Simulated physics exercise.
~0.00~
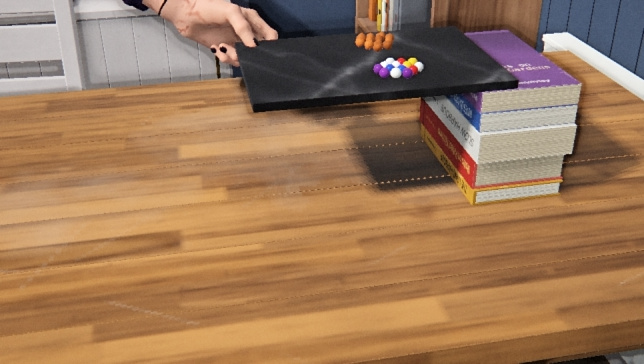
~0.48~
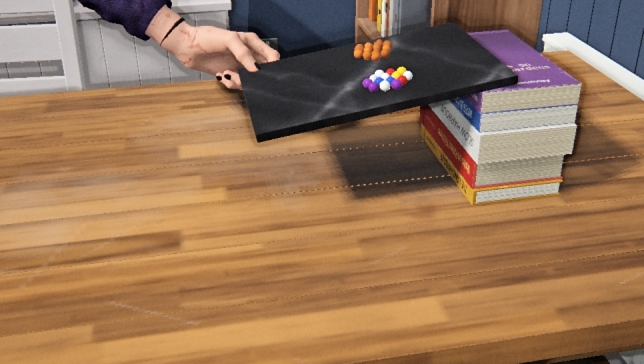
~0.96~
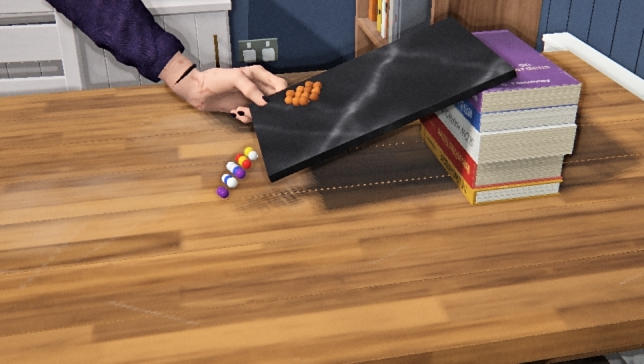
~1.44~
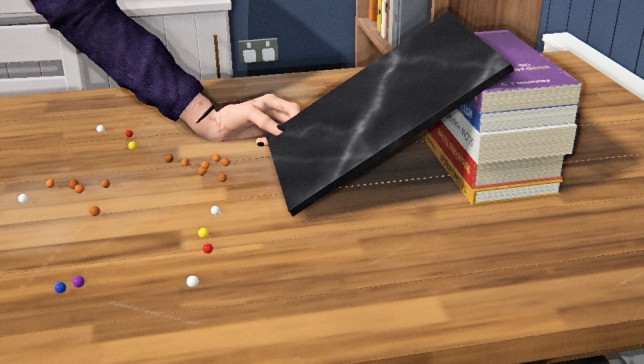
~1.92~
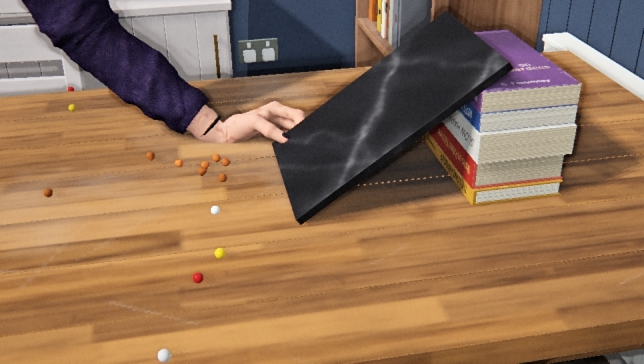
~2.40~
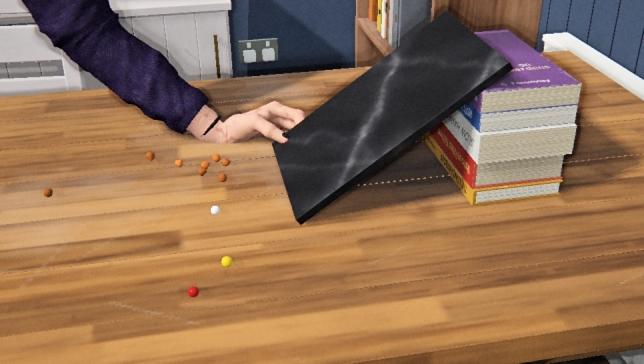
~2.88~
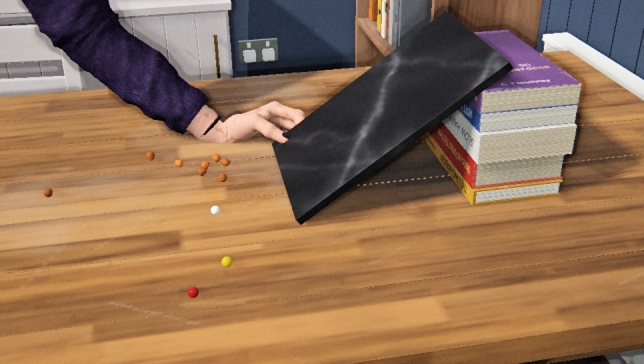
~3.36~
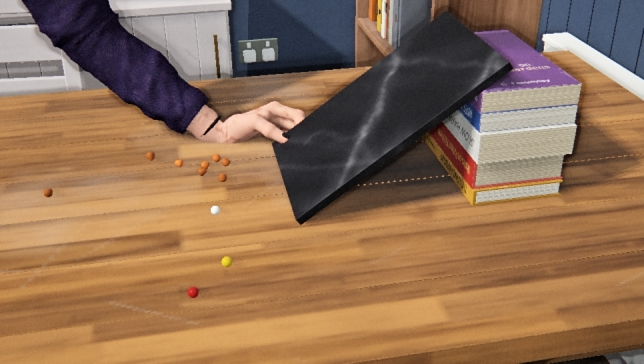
On a striped wooden worktop in a room with blue panelling, viewed from slightly above, a dark marbled board rests with its right end on a stack of books. A hand at the left holds up the other end, with a cluster of multicoloured beads near the front and orange ones behind. As the hand lowers its end, the multicoloured beads run off to the left first, and the orange ones follow. Both groups spread over the wood. The board comes to rest steeply tilted, with the orange beads lying fairly near it and only a white, a yellow and a red bead left from the front group.
